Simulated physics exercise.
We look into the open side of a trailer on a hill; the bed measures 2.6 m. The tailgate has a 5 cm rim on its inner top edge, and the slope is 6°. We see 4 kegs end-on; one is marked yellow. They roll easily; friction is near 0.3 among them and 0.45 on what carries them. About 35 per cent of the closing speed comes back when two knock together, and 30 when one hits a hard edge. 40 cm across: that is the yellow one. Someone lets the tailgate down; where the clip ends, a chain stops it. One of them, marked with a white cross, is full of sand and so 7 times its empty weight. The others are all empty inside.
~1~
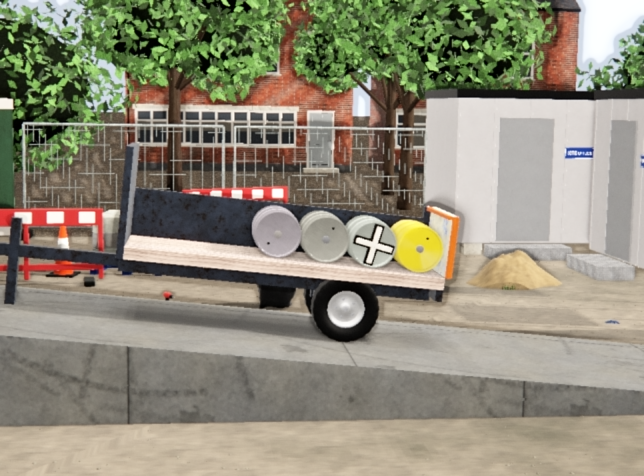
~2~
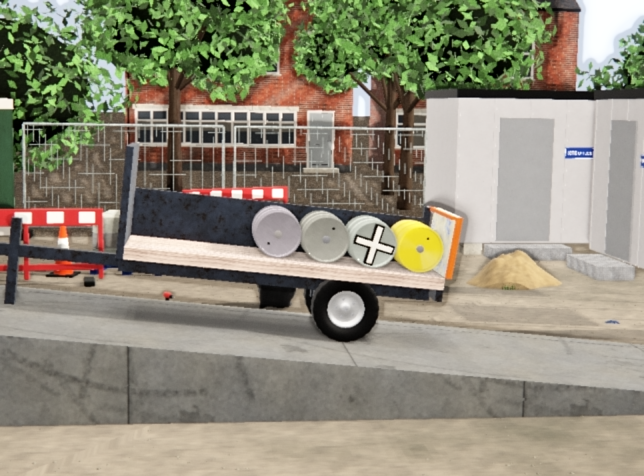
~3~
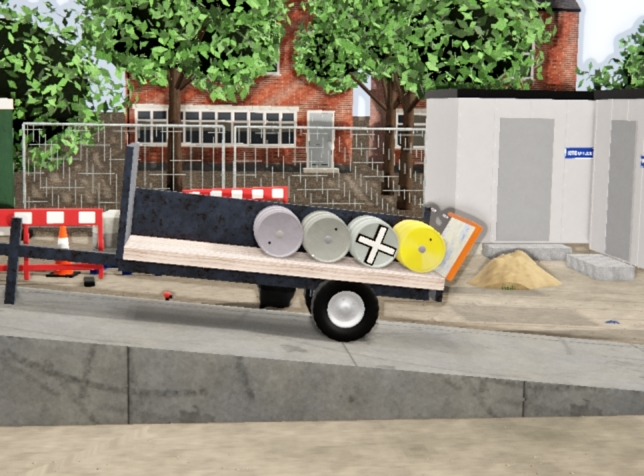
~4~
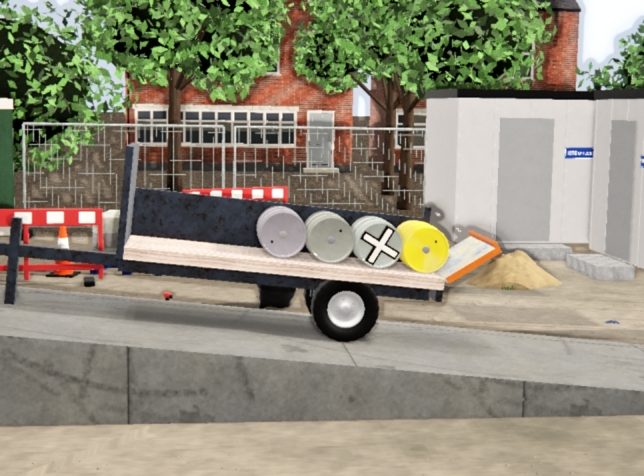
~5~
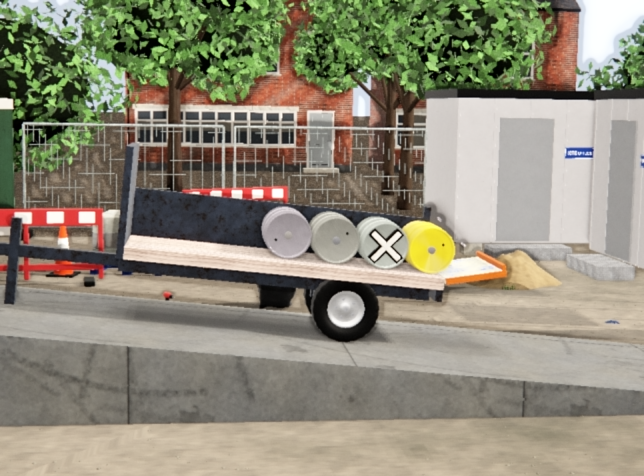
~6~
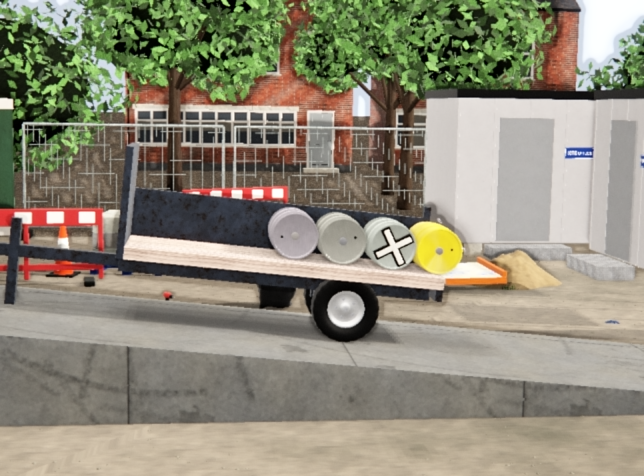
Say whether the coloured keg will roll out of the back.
Yellow keg: Falls off.
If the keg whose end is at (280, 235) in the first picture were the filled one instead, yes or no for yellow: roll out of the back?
Yellow? Yes, it will, in that case.
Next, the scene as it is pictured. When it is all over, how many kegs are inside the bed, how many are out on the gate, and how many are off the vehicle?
Tally: 2; 1; 1.
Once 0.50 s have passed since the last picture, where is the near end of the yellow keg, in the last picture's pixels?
(470, 251), more or less.
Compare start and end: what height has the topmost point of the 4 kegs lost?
10 cm.
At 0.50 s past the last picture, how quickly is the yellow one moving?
Estimated speed near 0.6 m/s.
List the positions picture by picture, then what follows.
The first picture shows yellow (421, 250); gate 84° above level, tip at (456, 219); white cross at (374, 245).
The second picture shows yellow (421, 250); gate 81° above level, tip at (459, 220).
The third picture shows yellow (423, 250); gate 60° above level, tip at (479, 228).
The fourth picture shows yellow (427, 250); gate 31° above level, tip at (498, 250).
The fifth picture shows yellow (432, 251); gate 8° above level, tip at (504, 274).
The sixth picture shows yellow (440, 252); gate 1° above level, tip at (504, 280).
Another 0.50 s on from the last picture, yellow is on the gate, 20 cm past the hinge, rolling right; 0 out so far.
Another 1.20 s on from the last picture, yellow is dropping off the gate; 1 out so far.
In the end (3.30 s after the last picture), yellow is out on the ground; 1 out so far.
